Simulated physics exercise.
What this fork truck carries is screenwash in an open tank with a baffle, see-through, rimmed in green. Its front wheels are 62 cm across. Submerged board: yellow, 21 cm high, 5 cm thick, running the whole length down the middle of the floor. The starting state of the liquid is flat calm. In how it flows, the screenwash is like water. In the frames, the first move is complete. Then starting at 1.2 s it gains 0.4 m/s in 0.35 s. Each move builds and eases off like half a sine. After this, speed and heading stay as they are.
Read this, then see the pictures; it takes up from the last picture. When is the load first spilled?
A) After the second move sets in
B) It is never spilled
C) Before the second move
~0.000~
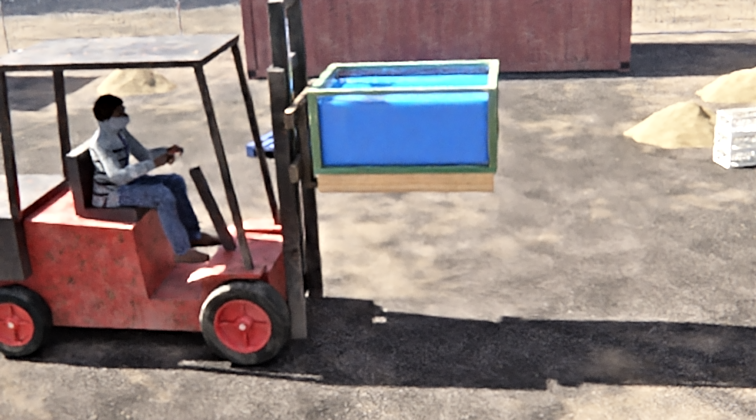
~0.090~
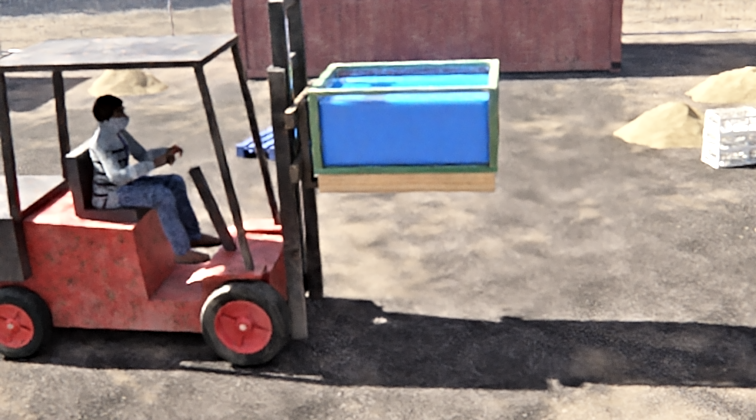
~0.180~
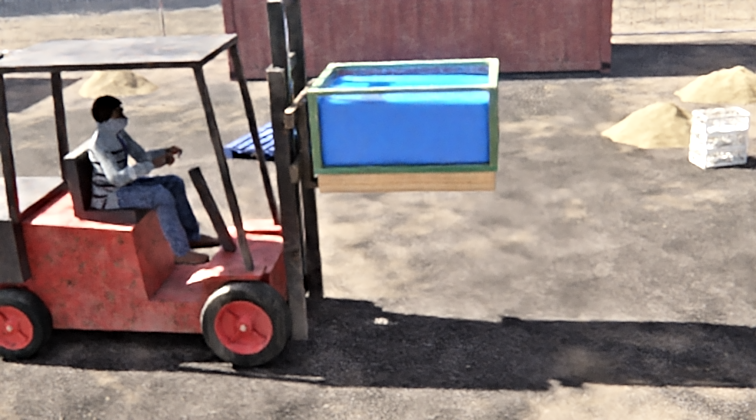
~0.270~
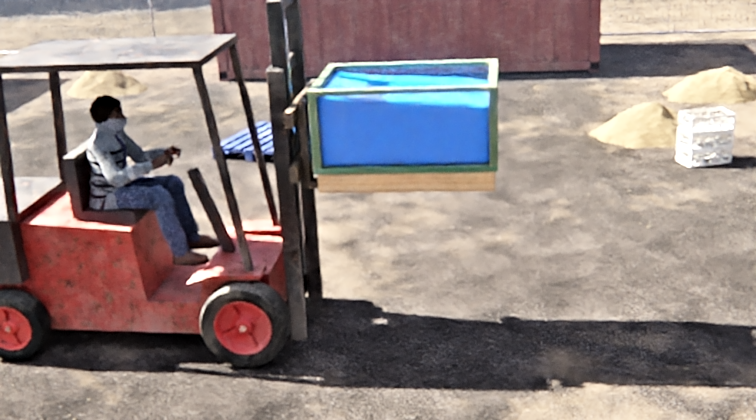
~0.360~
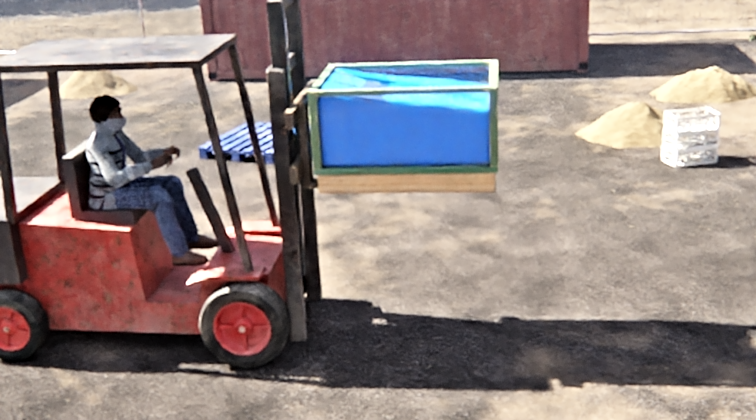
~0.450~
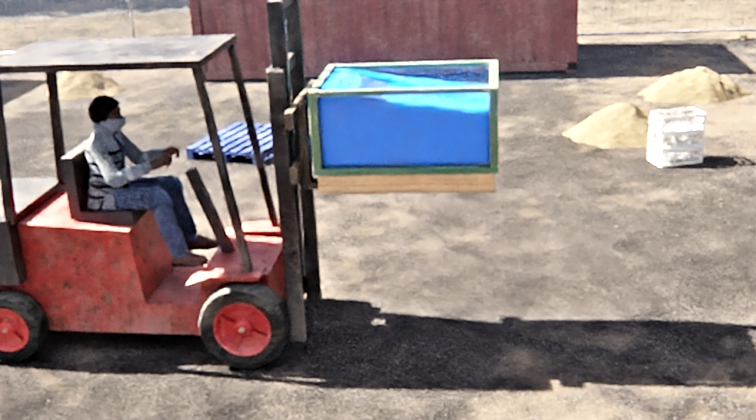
Option A: After the second move sets in.
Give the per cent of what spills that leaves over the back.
Close to 50 per cent goes that way.
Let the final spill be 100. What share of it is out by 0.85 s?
By that time, around 0 percent of it is out.
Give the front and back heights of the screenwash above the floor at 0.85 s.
Heights: Front 42 cm, then back 44 cm.
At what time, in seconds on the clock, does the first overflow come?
Near 2.0 s.
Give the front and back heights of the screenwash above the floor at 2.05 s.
Roughly 42 cm in front and 42 cm behind.
By 0.85 s it stands 43 cm high behind and 43 cm in front; all of it is still inside.
By 1.45 s it stands 46 cm high behind and 40 cm in front; all of it is still inside.
By 2.05 s it stands 42 cm high behind and 41 cm in front; 1 per cent has gone over the back.
By 4.53 s 3 per cent has gone over the back and the front; the first of it left at about 1.95 s, and the second move began at 1.2 s.
